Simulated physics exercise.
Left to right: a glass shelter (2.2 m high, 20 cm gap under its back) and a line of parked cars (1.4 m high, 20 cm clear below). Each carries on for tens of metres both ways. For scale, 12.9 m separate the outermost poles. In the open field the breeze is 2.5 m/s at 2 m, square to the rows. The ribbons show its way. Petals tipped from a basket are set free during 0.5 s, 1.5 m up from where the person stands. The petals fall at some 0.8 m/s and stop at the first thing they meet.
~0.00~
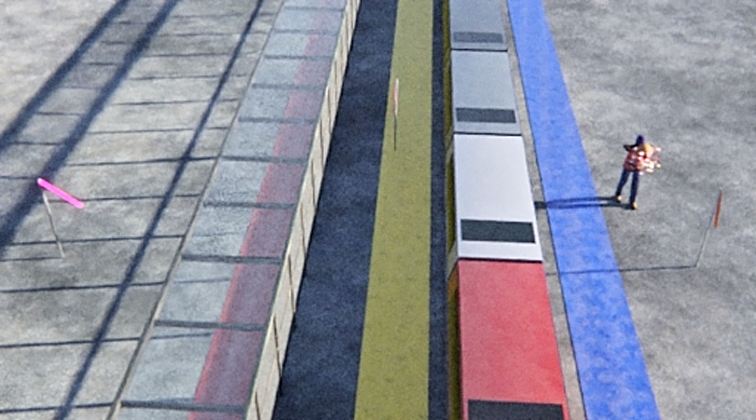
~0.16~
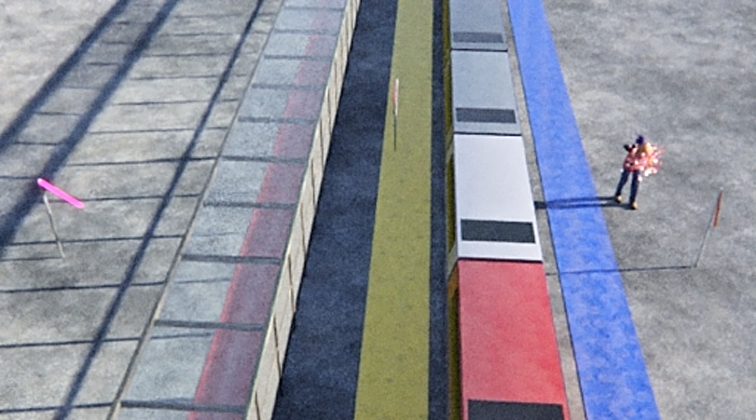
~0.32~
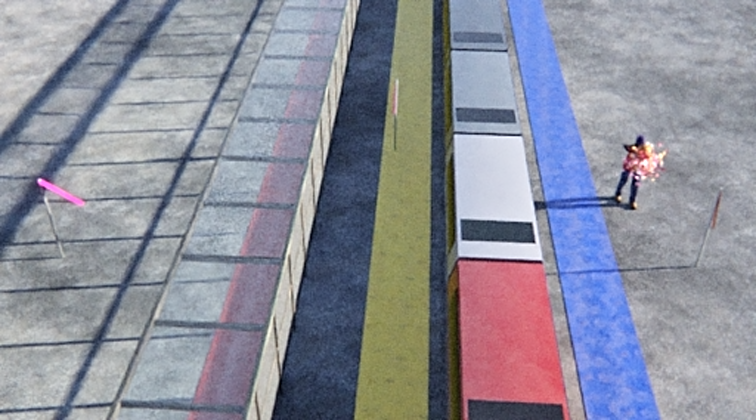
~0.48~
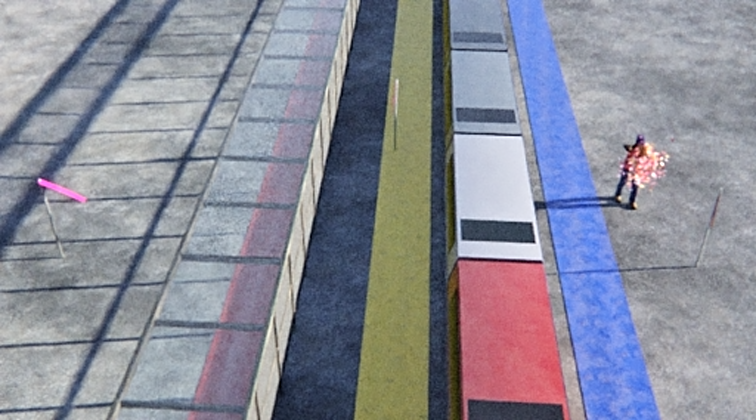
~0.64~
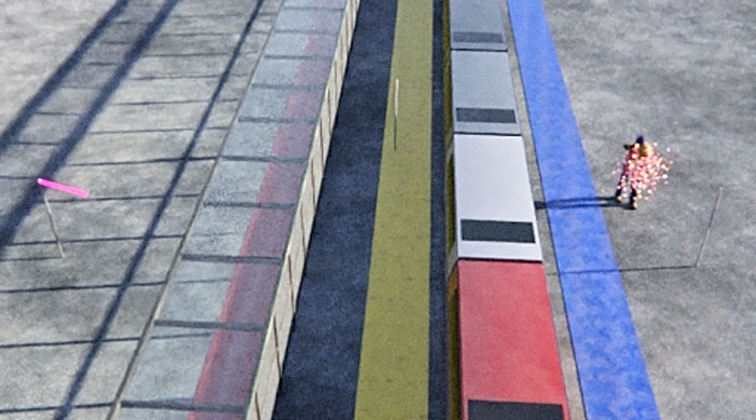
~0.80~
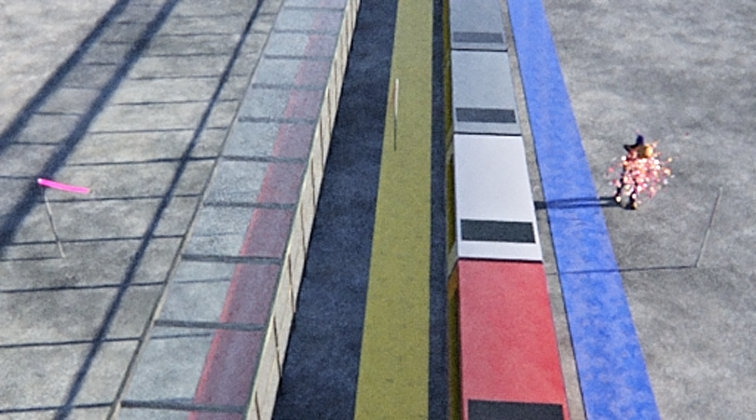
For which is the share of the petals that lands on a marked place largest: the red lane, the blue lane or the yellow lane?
The blue one.
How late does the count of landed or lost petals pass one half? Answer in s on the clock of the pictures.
Near 2.2 s.
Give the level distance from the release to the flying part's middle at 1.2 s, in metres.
Roughly 0.0 m.
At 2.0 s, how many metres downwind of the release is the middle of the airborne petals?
About 0.5 m.
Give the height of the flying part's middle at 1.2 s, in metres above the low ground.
About 0.8 m.
After 1.2 s, 0 % lies on the yellow lane, 0 % on the red lane and 0 % on the blue lane; 1 % has touched down or left; the middle of what still flies is 0.9 m above the low ground, near (633, 185).
After 2.0 s, 0 % lies on the yellow lane, 0 % on the red lane and 6 % on the blue lane; 35 % has touched down or left; the middle of what still flies is 0.5 m above the low ground, near (621, 200).
After 3.5 s, 0 % lies on the yellow lane, 0 % on the red lane and 27 % on the blue lane; 88 % has touched down or left; the middle of what still flies is 0.5 m above the low ground, near (611, 204).
After 8.0 s, 0 % lies on the yellow lane, 0 % on the red lane and 33 % on the blue lane; 99 % has touched down or left.
After 45.0 s, 0 % lies on the yellow lane, 0 % on the red lane and 33 % on the blue lane; 100 % has touched down or left.
